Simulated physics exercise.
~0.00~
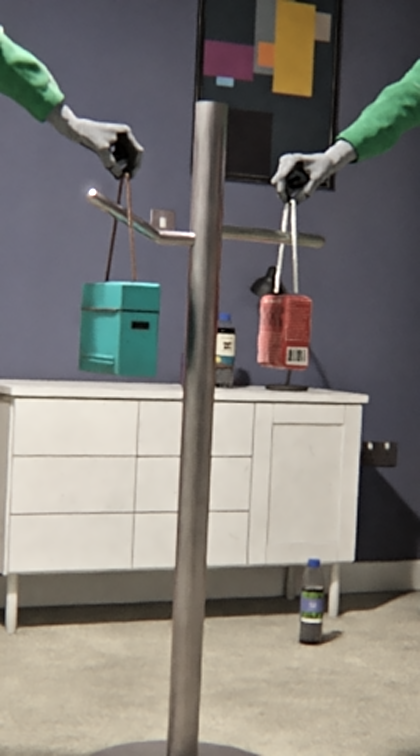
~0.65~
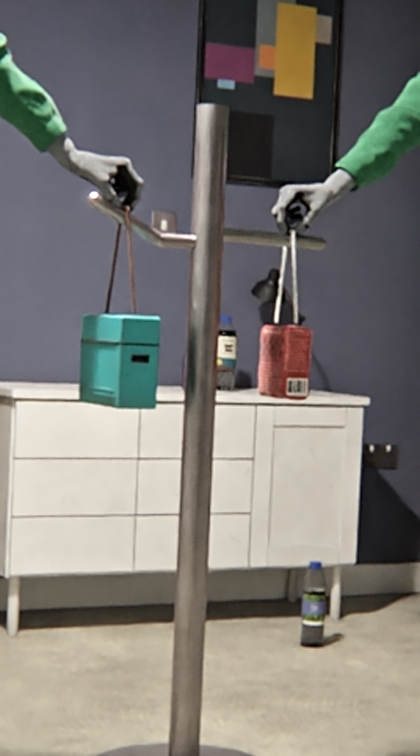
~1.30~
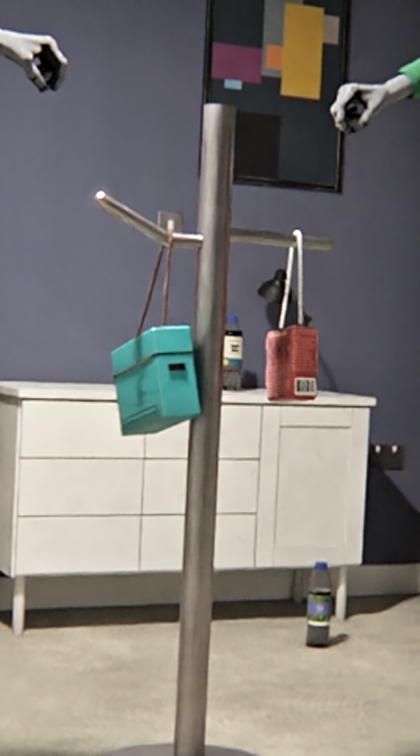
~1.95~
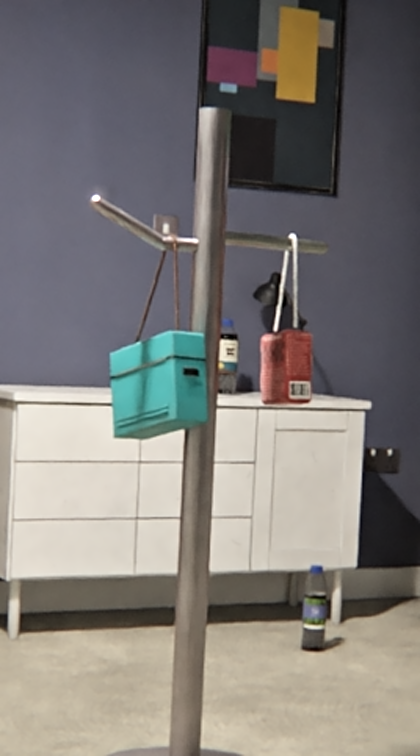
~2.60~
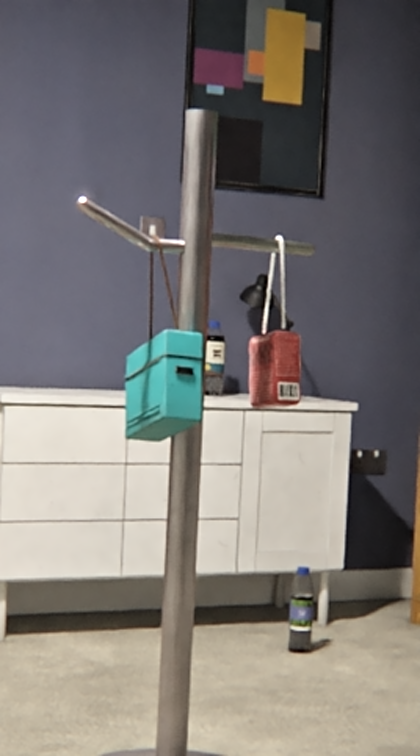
Turquoise case and red pouch being lowered by two hands onto a metal post's pegs, the case sliding inward, both left hanging.
